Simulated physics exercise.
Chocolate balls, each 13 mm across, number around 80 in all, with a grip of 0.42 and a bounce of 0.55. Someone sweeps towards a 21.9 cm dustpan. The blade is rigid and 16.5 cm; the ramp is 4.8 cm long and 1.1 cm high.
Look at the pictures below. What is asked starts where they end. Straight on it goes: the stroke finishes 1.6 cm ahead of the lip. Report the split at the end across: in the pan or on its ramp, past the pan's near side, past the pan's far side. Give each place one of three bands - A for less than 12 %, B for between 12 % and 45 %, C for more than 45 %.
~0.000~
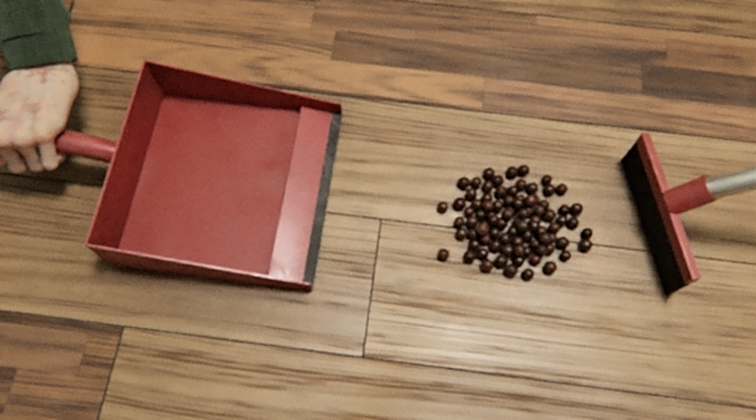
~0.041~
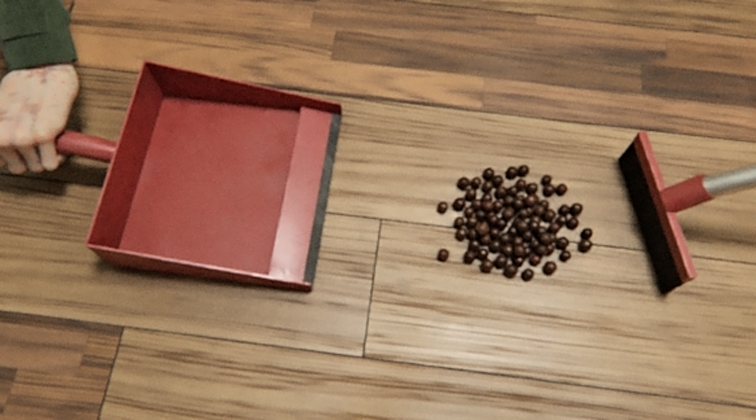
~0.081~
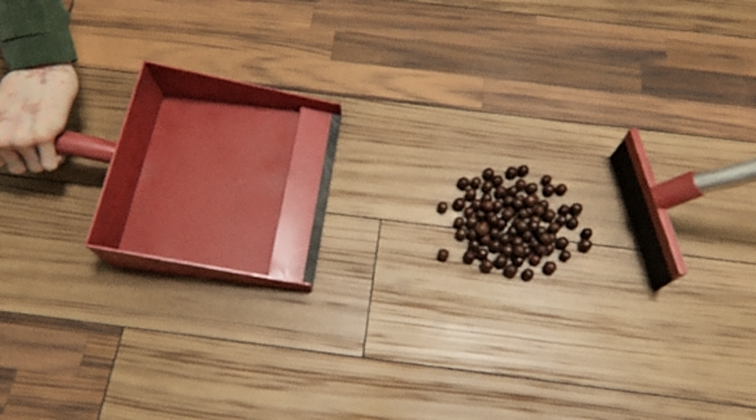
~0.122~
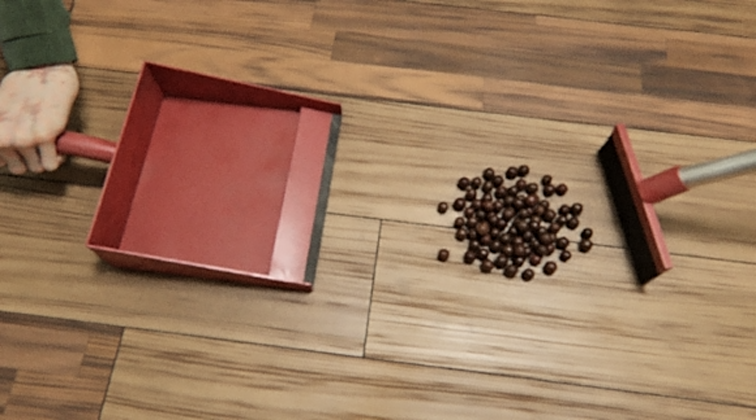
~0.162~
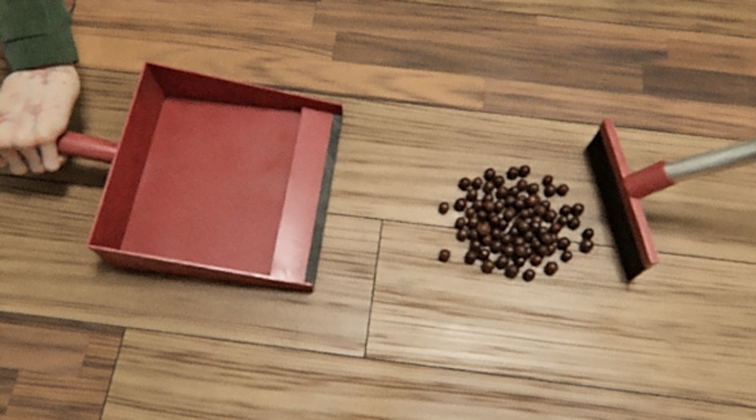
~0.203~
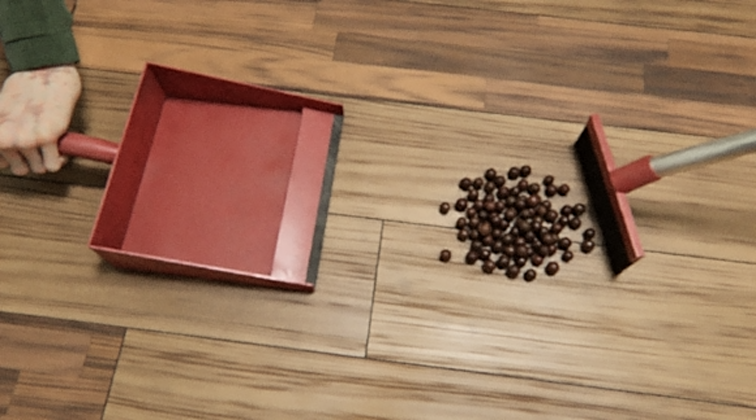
In the pan or on its ramp, band A; past the pan's near side, band A; past the pan's far side, band A.
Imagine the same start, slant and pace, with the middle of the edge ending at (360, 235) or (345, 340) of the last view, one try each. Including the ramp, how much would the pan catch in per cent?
About 25 and 5 per cent.
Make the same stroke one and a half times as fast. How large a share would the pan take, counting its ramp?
Then around 5 per cent.
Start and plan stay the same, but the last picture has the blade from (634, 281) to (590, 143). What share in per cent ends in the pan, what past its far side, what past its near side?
Pan: 20, far side: 5, near side: 25.
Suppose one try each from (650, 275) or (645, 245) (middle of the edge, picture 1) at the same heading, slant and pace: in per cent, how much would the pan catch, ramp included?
The two tries give some 10 % and some 5 %.
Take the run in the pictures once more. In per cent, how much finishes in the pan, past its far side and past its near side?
Final shares - pan: 0%, near side: 0%, far side: 0%.
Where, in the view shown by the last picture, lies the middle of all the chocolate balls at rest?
In the last view, approximately (418, 230).
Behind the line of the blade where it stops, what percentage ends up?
About 55 percent.
After 0.54 s, middle of the blade 18 cm from the lip; 0 % over the lip, far side 0 %, near side 0 %.
After 0.77 s, middle of the blade 9 cm from the lip; 0 % over the lip, far side 0 %, near side 0 %.
After 1.11 s, middle of the blade 4 cm from the lip; 0 % over the lip, far side 0 %, near side 0 %.
In the end, at 1.5 s, pan 0 %, near side 0 %, far side 0 %, in front of the lip or behind the blade 95 %.
